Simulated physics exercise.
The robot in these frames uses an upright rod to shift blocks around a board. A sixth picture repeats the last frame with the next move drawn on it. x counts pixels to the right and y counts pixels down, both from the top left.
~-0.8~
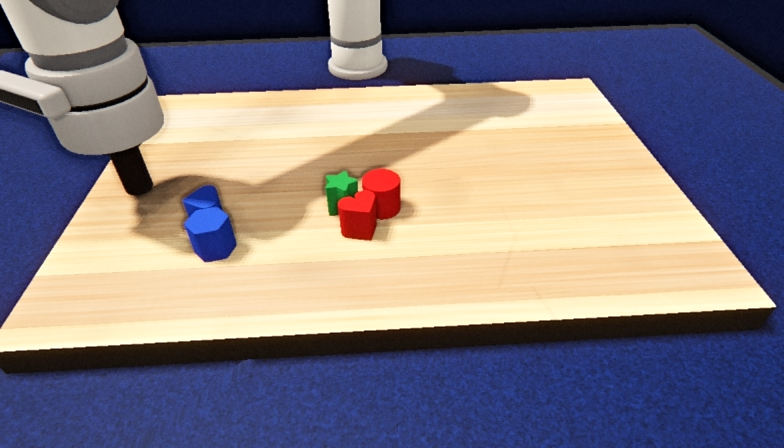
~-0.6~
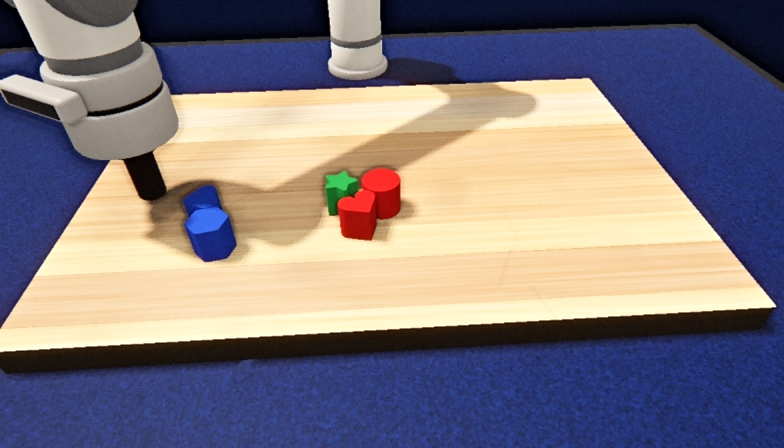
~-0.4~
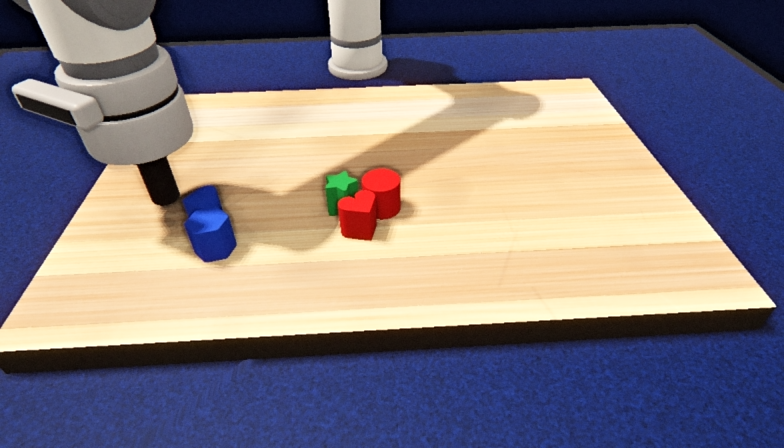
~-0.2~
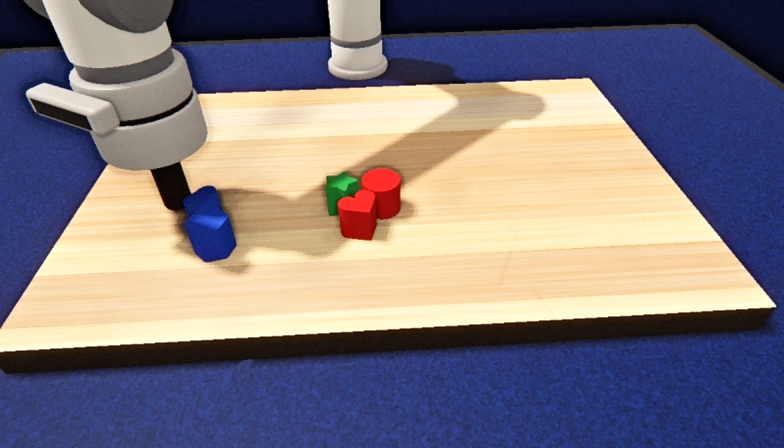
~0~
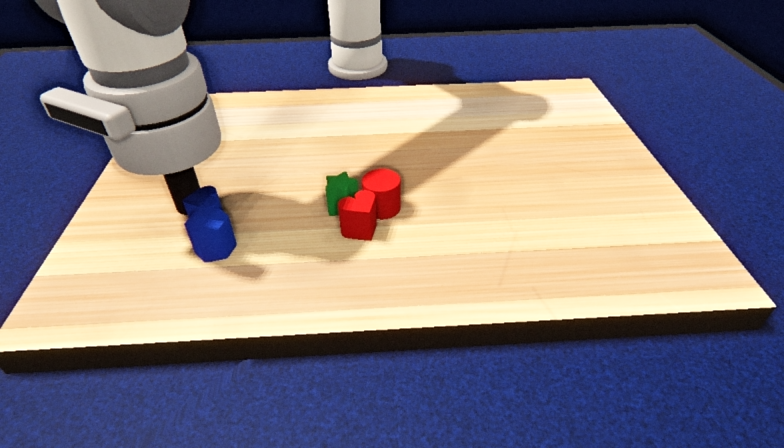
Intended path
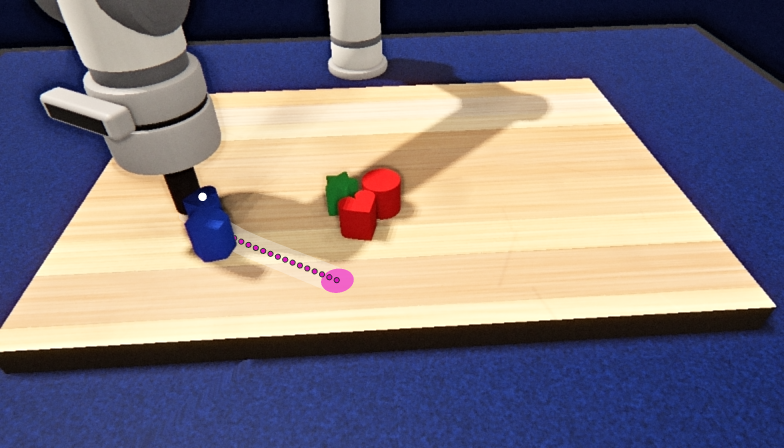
The clip shows a robot arm with a black rod moving a short way right and slightly toward the viewer, nearing two blue blocks on a wooden board, while they and the nearby green star and red blocks stay still.
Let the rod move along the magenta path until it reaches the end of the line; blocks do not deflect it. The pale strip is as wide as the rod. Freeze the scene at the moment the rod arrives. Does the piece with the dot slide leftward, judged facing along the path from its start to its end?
Yes, that is how it ends up.
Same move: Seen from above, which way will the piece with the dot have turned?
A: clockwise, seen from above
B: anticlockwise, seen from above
It's B.
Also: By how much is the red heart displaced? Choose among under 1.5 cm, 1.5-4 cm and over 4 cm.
I reckon it covers less than 1.5 cm.
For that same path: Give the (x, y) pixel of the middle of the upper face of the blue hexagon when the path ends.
I predict (212, 237).
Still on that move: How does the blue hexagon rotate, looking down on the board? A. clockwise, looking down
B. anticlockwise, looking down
My answer is option A.
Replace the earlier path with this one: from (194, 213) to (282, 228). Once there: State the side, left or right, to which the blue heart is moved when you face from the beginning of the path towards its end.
Its shift is rightward.
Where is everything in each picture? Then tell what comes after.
In the first picture, lower end of the rod (140, 189), tops of blocks, blue heart (203, 197), blue hexagon (206, 220), red heart (359, 201).
In the second picture, rod (154, 194), blocks as before.
In the third picture, rod (167, 199), blocks as before.
In the fourth picture, rod (179, 203), blocks as before.
In the fifth picture, rod (192, 208), blue heart (203, 197), blue hexagon (206, 220), red heart (359, 201).
The drawn path runs from (194, 213) over (232, 237) and (282, 258) to (337, 280); the dot is on the blue heart.
The first path, step by step. One third of the way, rod (231, 232); blue heart (252, 212), turned 20° anticlockwise; blue hexagon (211, 233), turned 55° clockwise.
Two thirds of the way, rod (281, 253); blue heart (303, 217), turned 65° anticlockwise; blue hexagon (212, 237), turned 75° clockwise.
At the end, rod (337, 275); blue heart (310, 216), turned 85° anticlockwise; blue hexagon (212, 237), turned 75° clockwise; red heart not moved.
